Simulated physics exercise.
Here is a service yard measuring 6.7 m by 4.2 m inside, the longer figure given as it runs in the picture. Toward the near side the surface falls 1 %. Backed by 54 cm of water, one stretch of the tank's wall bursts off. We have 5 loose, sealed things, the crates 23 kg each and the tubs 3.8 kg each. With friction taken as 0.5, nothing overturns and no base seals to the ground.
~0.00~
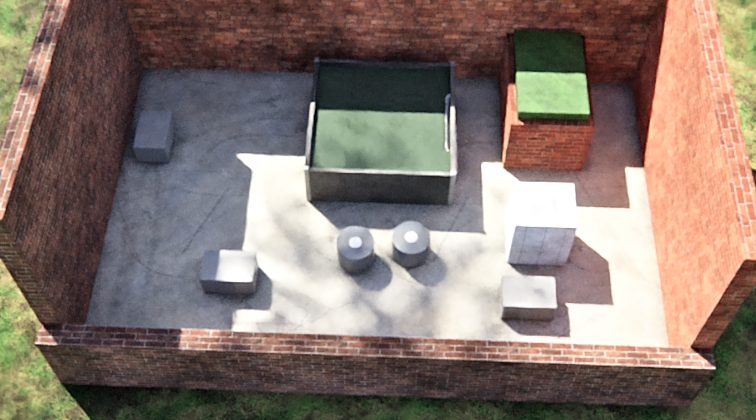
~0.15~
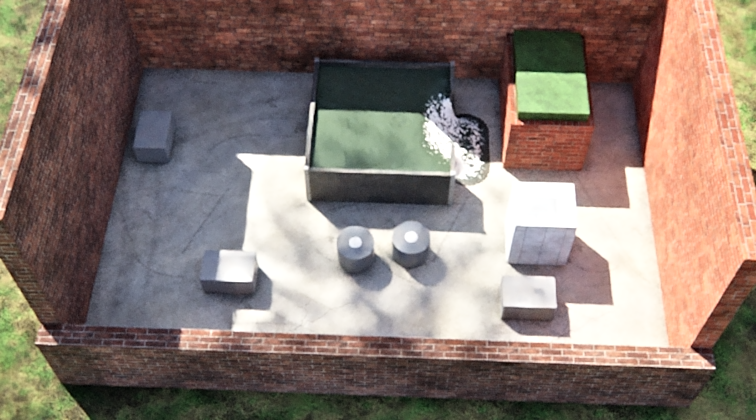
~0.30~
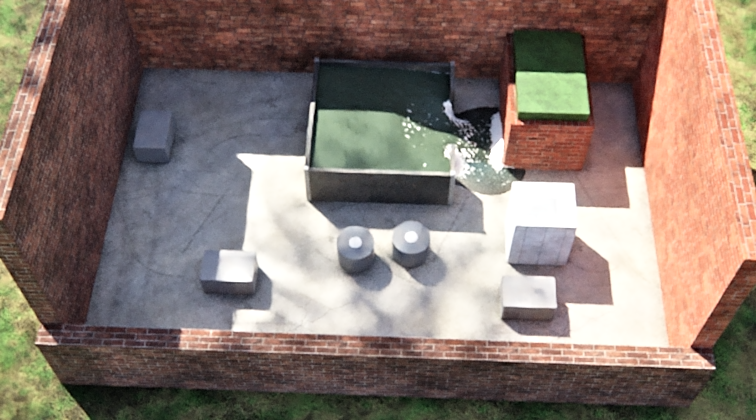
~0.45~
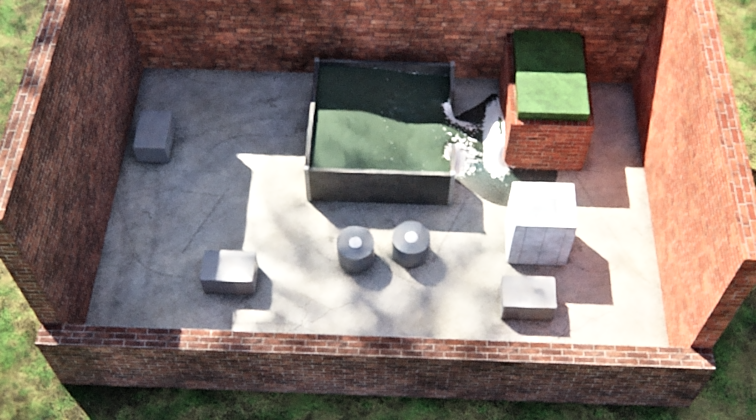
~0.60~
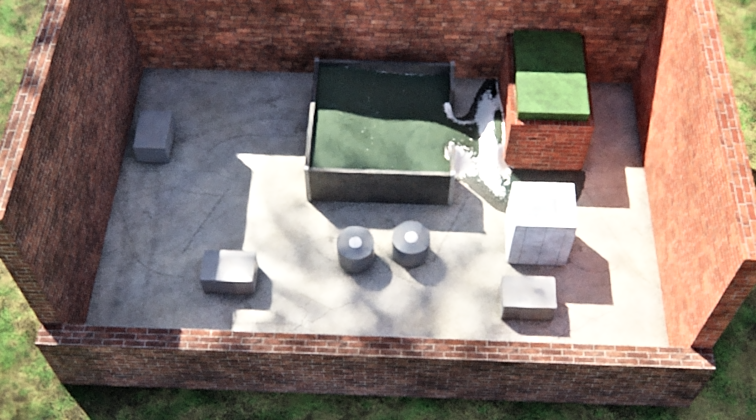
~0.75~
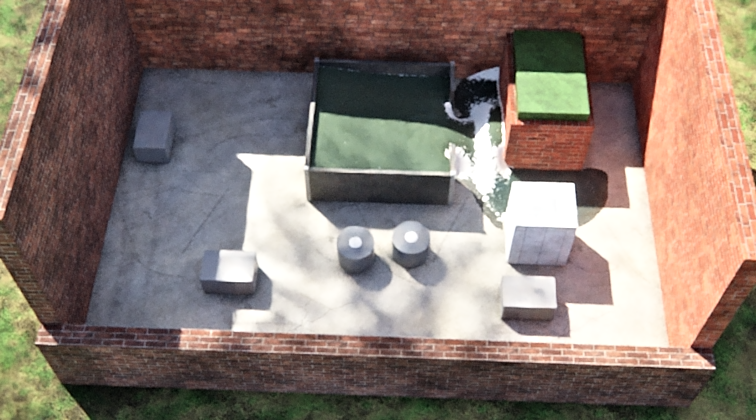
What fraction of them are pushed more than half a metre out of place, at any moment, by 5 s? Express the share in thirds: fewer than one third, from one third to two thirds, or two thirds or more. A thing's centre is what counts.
Fewer than one third.
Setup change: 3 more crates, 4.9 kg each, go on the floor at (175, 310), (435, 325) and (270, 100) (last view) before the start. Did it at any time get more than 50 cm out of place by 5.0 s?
In the order asked: Not as far, farther than that, farther than that.
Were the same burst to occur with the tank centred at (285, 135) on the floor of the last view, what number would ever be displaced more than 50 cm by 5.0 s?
The count would be 0.
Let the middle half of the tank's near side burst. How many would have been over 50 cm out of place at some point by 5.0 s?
That would give 2.
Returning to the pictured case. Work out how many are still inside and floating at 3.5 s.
At that time, 0.
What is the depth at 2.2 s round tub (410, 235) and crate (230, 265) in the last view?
I'd put it at 1 cm and 0 cm respectively.
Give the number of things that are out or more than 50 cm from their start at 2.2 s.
It comes to 0.
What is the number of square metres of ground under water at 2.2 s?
Wet: Near 11.5 m2.
After 1.1 s 0 of 5 are over 50 cm from their spots; 0 afloat.
After 2.2 s 0 of 5 are over 50 cm from their spots; 0 afloat.
After 3.5 s 0 of 5 are over 50 cm from their spots; 0 afloat.
After 5.0 s 0 of 5 are over 50 cm from their spots, and 0 have been at some point; 0 afloat.
